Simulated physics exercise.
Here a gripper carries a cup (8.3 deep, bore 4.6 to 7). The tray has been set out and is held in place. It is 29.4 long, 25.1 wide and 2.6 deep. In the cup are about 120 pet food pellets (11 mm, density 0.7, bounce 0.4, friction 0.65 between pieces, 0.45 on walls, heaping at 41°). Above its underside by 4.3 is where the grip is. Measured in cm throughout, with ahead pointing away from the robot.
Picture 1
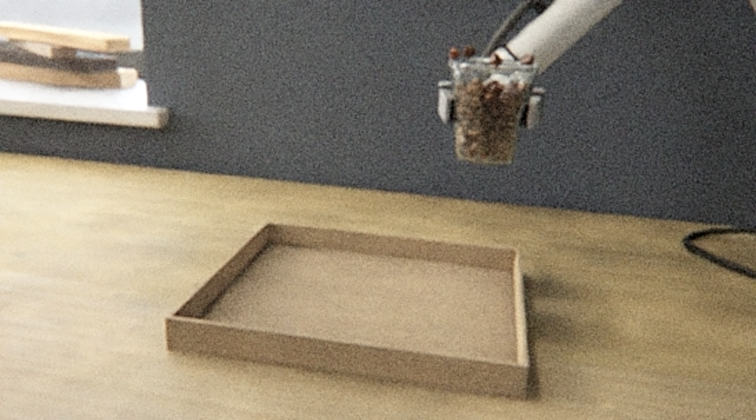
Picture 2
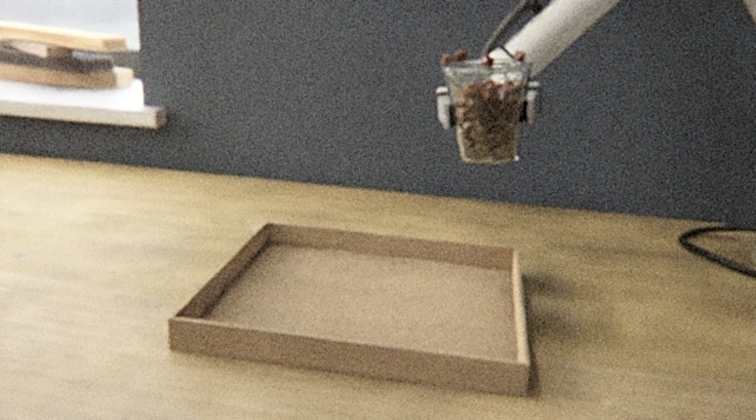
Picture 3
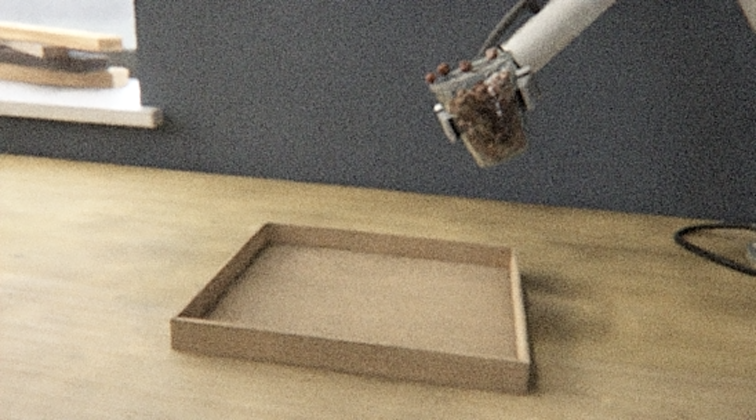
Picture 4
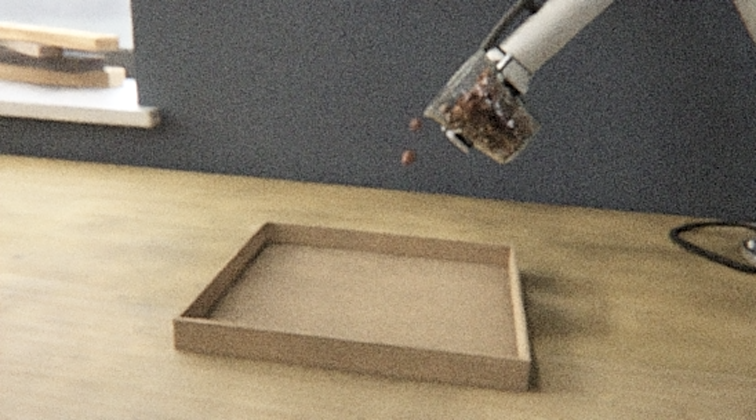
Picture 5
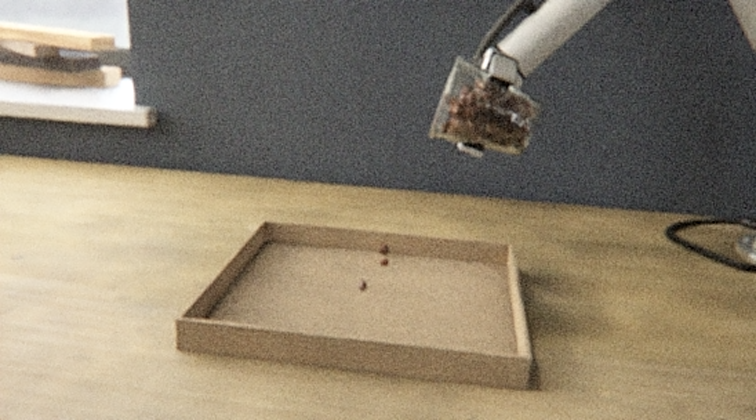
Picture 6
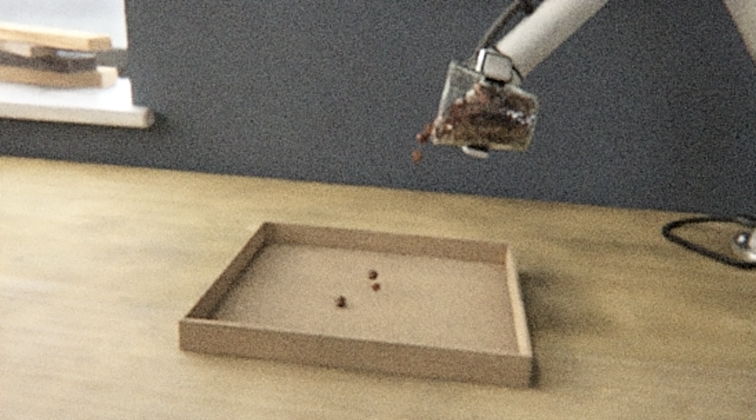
A robot gripper held a clear cup full of small brown pellets above an empty tray, then tipped it steadily to the left until three pellets dropped into the tray and another slipped out.
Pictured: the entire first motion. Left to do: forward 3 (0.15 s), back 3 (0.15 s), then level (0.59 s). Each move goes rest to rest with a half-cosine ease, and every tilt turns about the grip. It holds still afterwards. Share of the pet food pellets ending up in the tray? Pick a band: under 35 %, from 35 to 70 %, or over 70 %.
Under 35 %.
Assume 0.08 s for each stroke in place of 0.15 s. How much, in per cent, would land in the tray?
70 %.
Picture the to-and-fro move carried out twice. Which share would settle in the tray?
About 45 %.
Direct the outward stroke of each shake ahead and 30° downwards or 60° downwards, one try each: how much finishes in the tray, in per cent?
Estimates, in order: 20 % then 15 %.
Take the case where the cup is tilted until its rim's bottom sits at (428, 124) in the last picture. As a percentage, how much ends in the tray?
Result: Approximately 5 %.
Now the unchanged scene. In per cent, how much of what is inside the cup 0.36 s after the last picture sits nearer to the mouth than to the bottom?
Roughly 55 per cent.
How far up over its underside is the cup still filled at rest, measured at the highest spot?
Around 7.5 cm above the underside.
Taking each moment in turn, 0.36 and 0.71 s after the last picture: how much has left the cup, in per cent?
Taking the two times in order, I'd say 25 and then 25 per cent.
Then, 0.36 s later, tilted 79° forward, highest piece 21 above the table; 95 in the cup, 20 in the tray, 10 in flight or on a rim.
Then, 0.71 s later, tilted 17° forward, highest piece 24 above the table; 93 in the cup, 32 in the tray.
Then, 1.09 s later, level, highest piece 24 above the table; 93 in the cup, 32 in the tray.
Then, 2.14 s later, level, highest piece 24 above the table; 93 in the cup, 32 in the tray.
At rest, 93 in the cup, 32 in the tray. That is 26 % in the tray.
